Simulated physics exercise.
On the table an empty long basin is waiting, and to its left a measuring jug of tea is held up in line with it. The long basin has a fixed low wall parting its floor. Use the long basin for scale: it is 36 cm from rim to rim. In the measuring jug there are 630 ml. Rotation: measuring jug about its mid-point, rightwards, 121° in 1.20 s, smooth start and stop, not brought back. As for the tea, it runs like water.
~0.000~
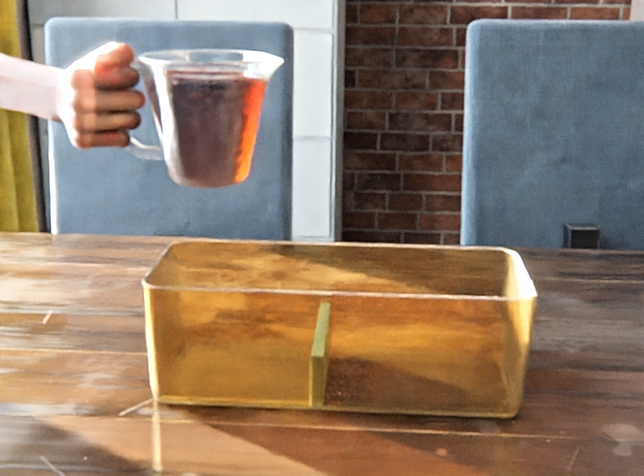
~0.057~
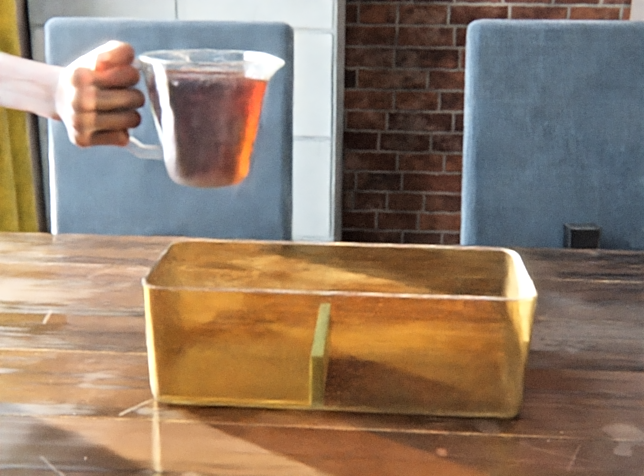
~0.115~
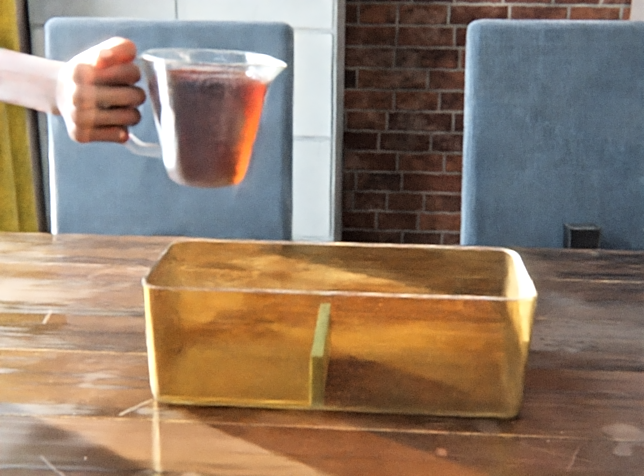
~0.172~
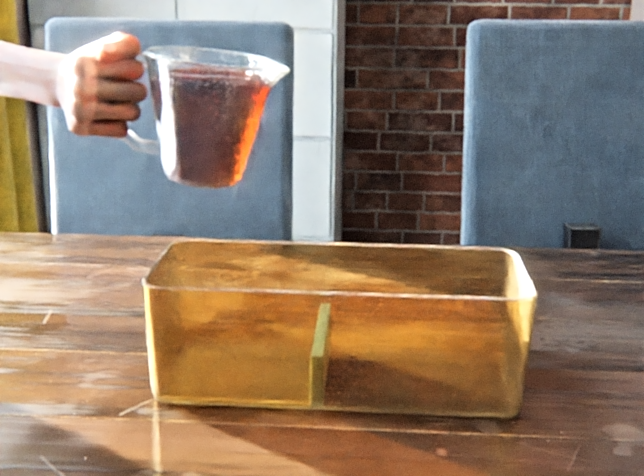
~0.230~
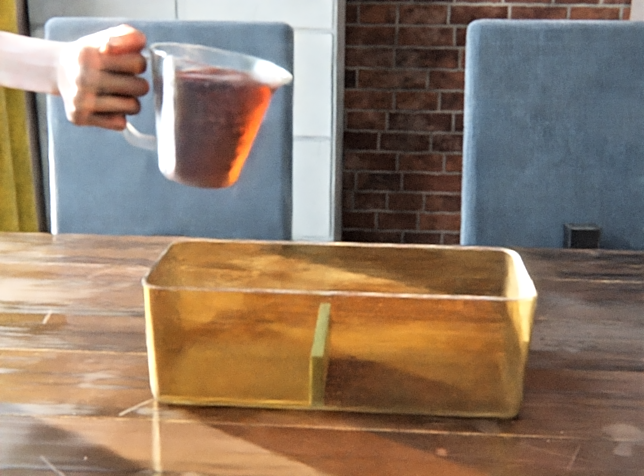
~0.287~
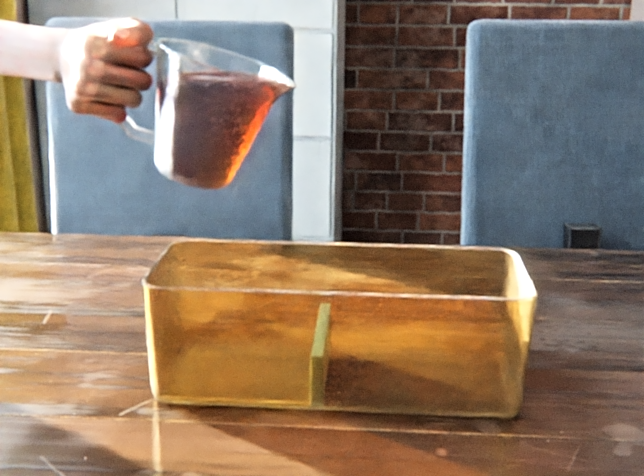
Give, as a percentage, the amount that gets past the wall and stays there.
Past the wall: About 77 %.
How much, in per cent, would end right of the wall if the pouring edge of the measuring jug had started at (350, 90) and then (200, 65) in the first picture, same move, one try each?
95 then 5 %.
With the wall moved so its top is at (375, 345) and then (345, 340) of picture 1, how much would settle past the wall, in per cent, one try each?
Roughly 25 per cent, then 55 per cent.
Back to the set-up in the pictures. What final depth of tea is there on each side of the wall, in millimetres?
Left roughly 6 mm; right roughly 18 mm.
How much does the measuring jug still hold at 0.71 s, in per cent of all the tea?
At that time about 58 in a hundred parts are still held.
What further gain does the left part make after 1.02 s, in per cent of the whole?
Roughly 7 per cent.
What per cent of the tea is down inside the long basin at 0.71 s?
18 %, roughly.
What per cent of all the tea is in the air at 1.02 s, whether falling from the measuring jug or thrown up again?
Close to 6 per cent.
By 0.71 s the tilt is 78° and 57 per cent is still to pour, 0 is left of the wall and 18 right of it.
By 1.02 s the tilt is 115° and 3 per cent is still to pour, 14 is left of the wall and 76 right of it.
By 1.35 s the tilt is 121° and 0 per cent is still to pour, 22 is left of the wall and 77 right of it.
By 1.70 s the tilt is 121° and 0 per cent is still to pour, 22 is left of the wall and 77 right of it.
At rest 22 per cent lies left of the wall, 77 right of it and 1 outside.
